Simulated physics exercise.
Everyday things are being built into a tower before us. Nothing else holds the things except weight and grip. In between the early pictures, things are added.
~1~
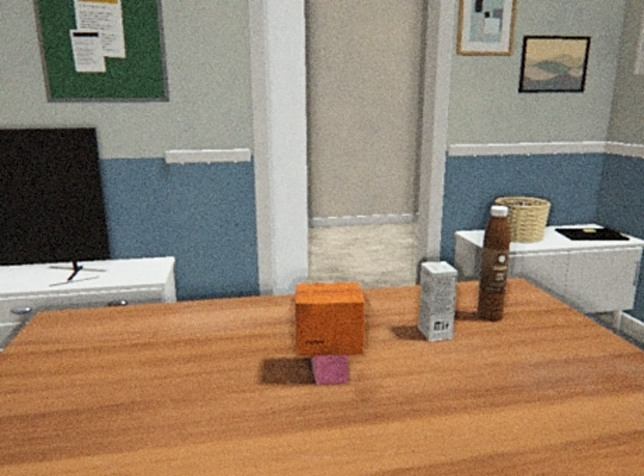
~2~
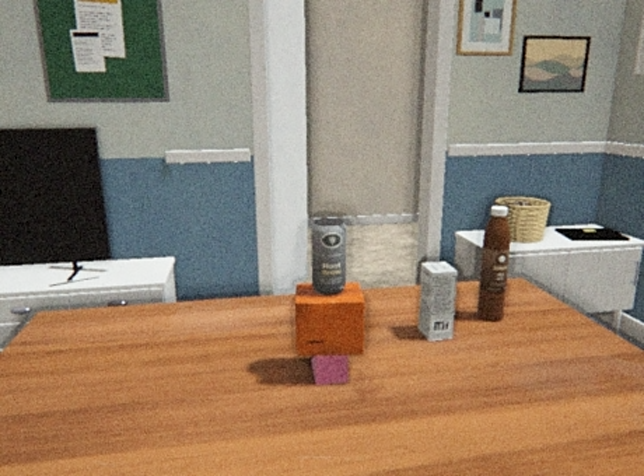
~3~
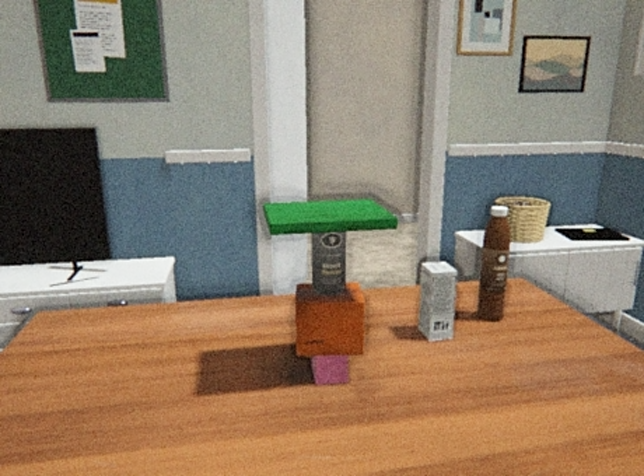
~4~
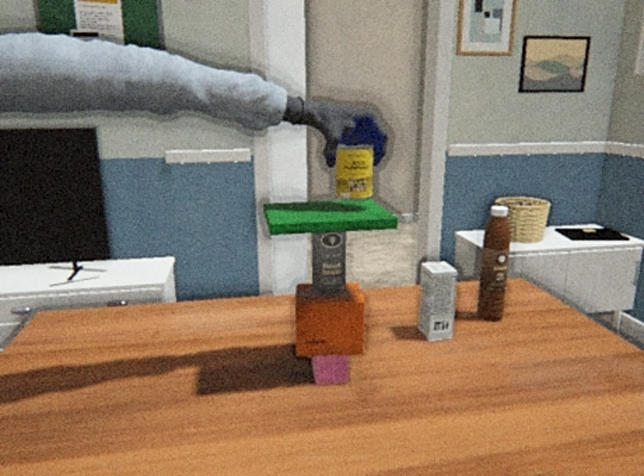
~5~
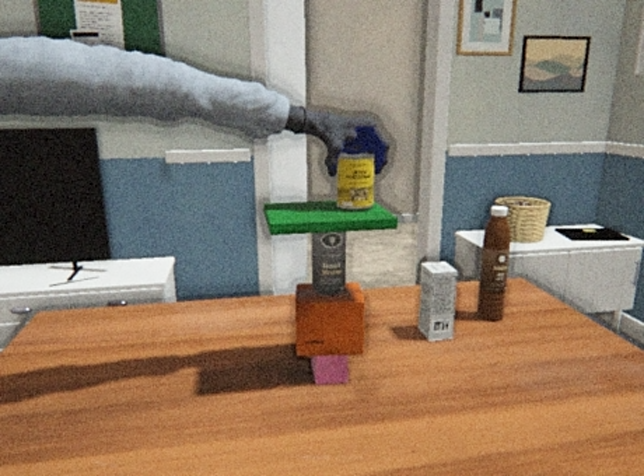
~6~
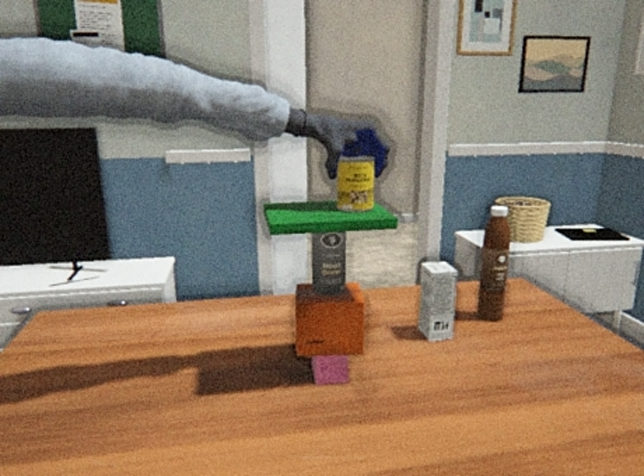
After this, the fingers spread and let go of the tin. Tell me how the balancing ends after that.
It ends with everything still upright.
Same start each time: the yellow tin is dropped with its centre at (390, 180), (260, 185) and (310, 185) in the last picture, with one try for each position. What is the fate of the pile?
Attempt one, the pile falls over; attempt two, it falls over; attempt three, it survives.
Then, 0.40 s after the last picture, nothing has stirred.
Then, 1.00 s after the last picture, yellow tin resting near (355, 184).
At rest, all 7 in place. Seen from the same camera at the end, yellow tin near (355, 185). The pile stays up.
